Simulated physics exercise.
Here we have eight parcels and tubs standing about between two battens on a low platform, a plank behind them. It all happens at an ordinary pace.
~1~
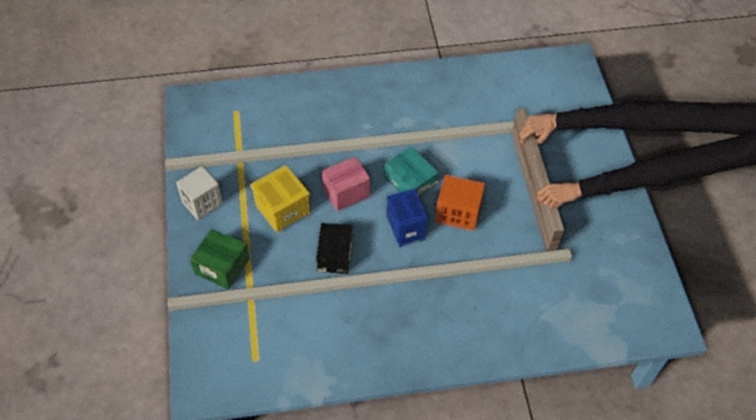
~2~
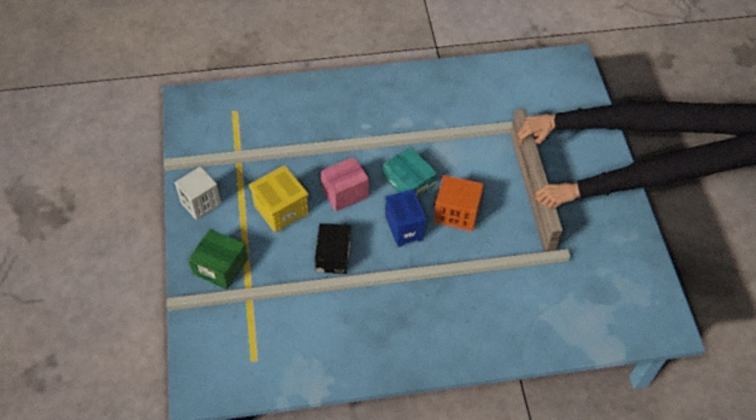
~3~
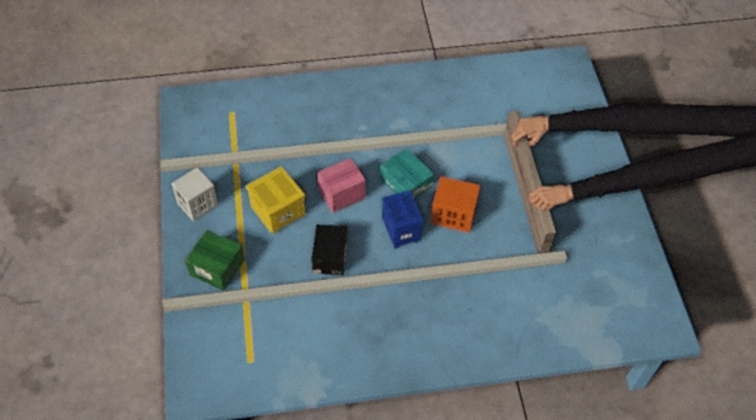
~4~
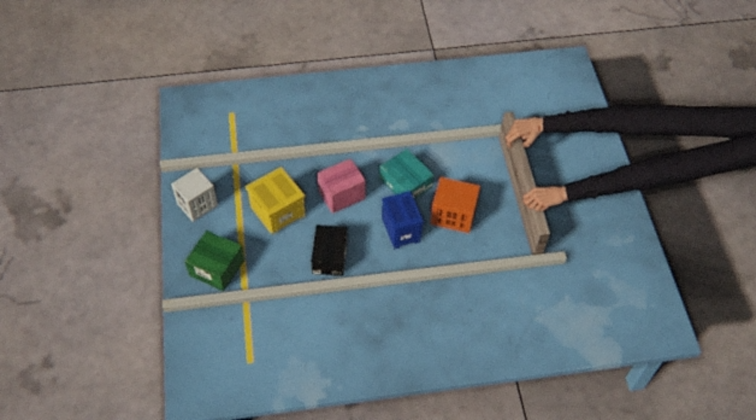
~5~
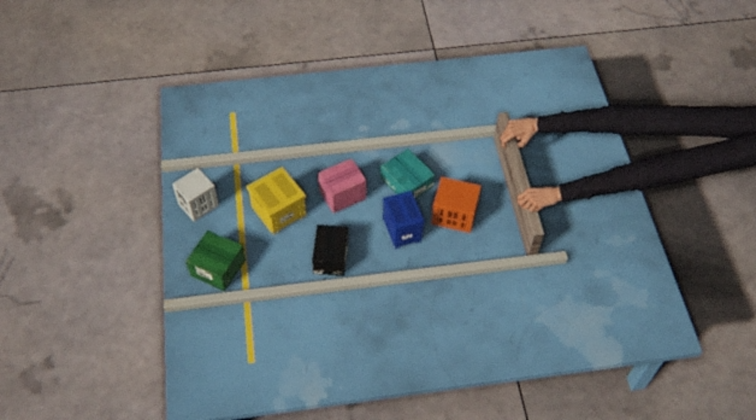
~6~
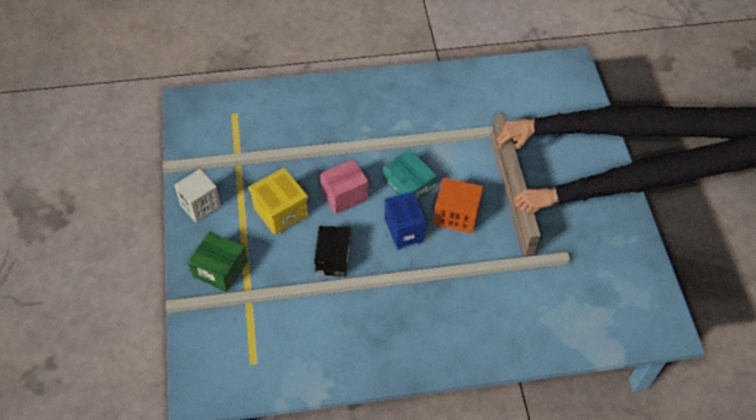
On a low blue platform, two hands slid a wooden plank slightly left between two pale battens, towards eight colourful boxes and crates that stayed where they were around a yellow line.
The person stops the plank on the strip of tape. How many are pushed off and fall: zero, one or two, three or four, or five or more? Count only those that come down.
The number that fall off is three or four.
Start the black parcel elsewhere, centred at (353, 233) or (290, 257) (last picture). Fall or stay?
Place by place, it drops off; goes over.
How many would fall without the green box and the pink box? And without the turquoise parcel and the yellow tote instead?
The counts: 1 and 2.
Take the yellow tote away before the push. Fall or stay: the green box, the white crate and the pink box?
The green box tumbles off; the white crate goes over; the pink box is kept.
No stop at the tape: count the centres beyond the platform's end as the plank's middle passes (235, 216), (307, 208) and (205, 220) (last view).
Place by place, 4, 0 and 6.
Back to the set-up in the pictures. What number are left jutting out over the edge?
That would be 1.
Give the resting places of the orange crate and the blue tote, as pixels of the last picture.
First (222, 239), then (185, 255).
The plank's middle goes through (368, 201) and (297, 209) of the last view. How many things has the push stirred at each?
First 6, then 8.
Early on, none off yet; white crate at rest near (198, 196); green box at rest near (218, 261); yellow tote at rest near (279, 202).
A while later, none off yet; white crate at rest near (198, 196); green box travelled a little near (205, 264); yellow tote travelled about its own width near (236, 212).
Finally, the number that fall off is three or four; lost, black parcel, yellow tote, green box and white crate.
